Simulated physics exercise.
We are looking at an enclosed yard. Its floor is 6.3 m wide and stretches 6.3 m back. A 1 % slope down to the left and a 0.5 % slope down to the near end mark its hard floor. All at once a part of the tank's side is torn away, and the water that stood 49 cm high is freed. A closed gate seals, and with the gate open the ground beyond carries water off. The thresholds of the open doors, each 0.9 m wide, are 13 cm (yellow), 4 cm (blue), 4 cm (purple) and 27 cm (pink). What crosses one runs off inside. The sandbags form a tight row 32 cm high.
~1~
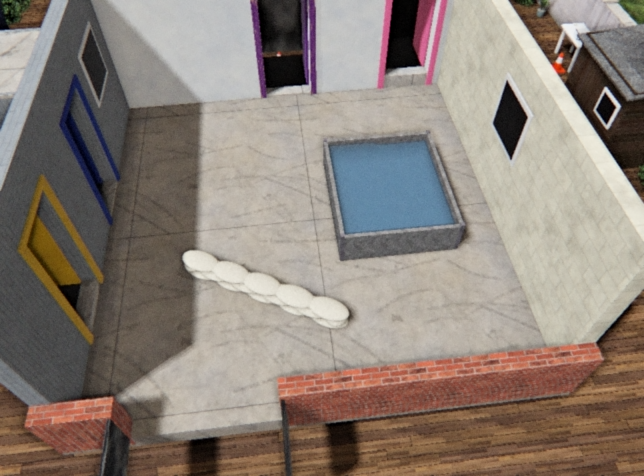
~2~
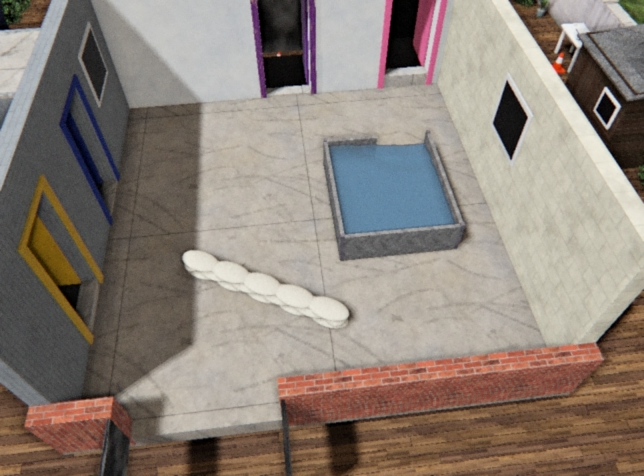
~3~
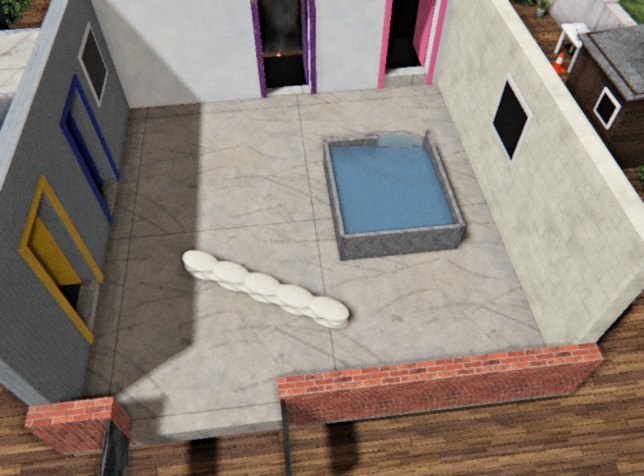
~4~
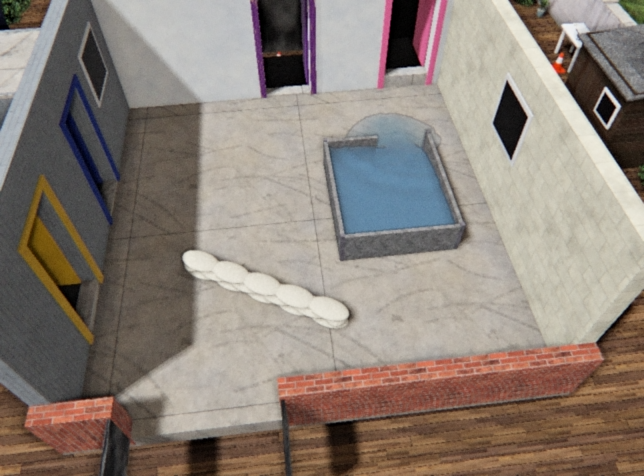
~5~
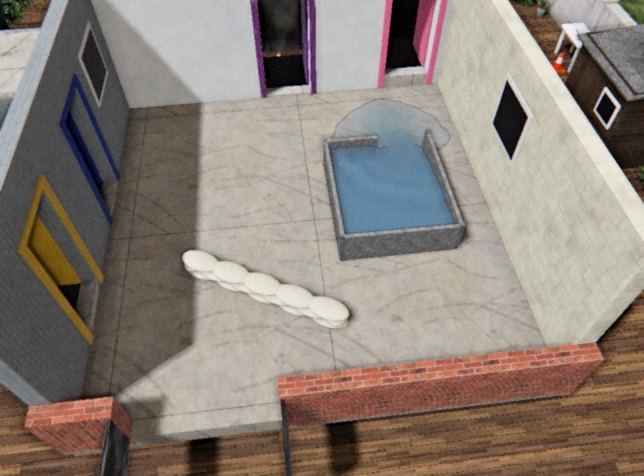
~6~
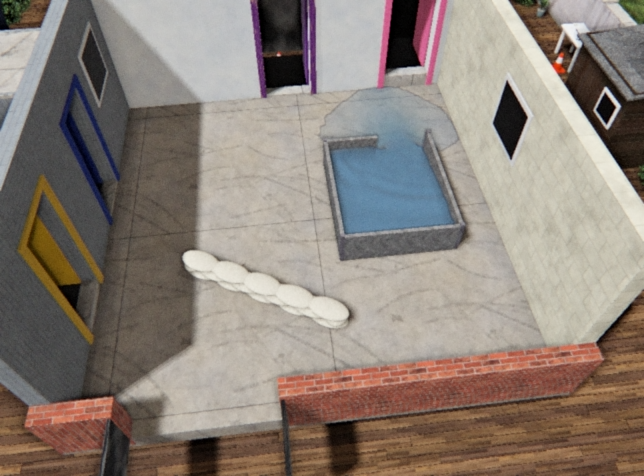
A walled yard held a raised tank of still blue water and a lumpy white barrier; then part of the tank's far side broke away, and water spread out across the floor behind it.
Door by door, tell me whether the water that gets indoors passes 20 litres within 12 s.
In the end at the yellow door the limit will hold; at the blue door the limit will be broken; at the purple door the limit will be broken; at the pink door the limit will hold.
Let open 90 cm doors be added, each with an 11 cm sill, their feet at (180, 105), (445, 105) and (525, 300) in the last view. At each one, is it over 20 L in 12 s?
Door 1: Lower; door 2: Higher; door 3: Lower.
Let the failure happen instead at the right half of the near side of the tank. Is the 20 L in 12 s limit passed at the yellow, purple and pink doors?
The yellow door comes out less than that, the purple door less than that and the pink door less than that.
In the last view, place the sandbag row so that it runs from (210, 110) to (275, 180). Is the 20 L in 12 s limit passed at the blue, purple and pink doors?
Against the limit, the blue door stays within it, the purple door goes beyond it and the pink door stays within it.
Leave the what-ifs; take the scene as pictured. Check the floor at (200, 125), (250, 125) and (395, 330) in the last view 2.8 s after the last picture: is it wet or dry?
First spot soaked, second soaked, third bone dry.
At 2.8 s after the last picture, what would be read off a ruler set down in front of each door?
Door by door, in cm: Yellow reads 0, blue reads 0, purple reads 8, pink reads 18.
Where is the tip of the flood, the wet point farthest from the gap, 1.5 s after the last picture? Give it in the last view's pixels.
That lands around (221, 102) in the last picture.
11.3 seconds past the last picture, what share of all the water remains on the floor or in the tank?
Roughly 90 in a hundred.
Then, 0.7 s after the last picture water covers 10 % of the floor and is deepest (36 cm) near (430, 85); yellow door not reached, blue door not reached, purple door not reached, pink door 22 cm at the sill, 0 L in.
Then, 1.5 s after the last picture water covers 15 % of the floor and is deepest (28 cm) near (379, 89); yellow door not reached, blue door not reached, purple door 8 cm at the sill, 2 L in, pink door 27 cm at the sill, 1 L in.
Then, 2.8 s after the last picture water covers 30 % of the floor and is deepest (20 cm) near (407, 121); yellow door not reached, blue door not reached, purple door 8 cm at the sill, 12 L in, pink door 18 cm at the sill, 3 L in.
Then, 6.3 s after the last picture water covers 60 % of the floor and is deepest (12 cm) near (125, 140); yellow door 4 cm at the sill, 0 L in, blue door 7 cm at the sill, 15 L in, purple door 6 cm at the sill, 36 L in, pink door 11 cm at the sill, 3 L in.
Then, 11.3 s after the last picture water covers 85 % of the floor and is deepest (12 cm) near (80, 411); yellow door 6 cm at the sill, 0 L in, blue door 6 cm at the sill, 39 L in, purple door 4 cm at the sill, 42 L in, pink door 5 cm at the sill, 3 L in.
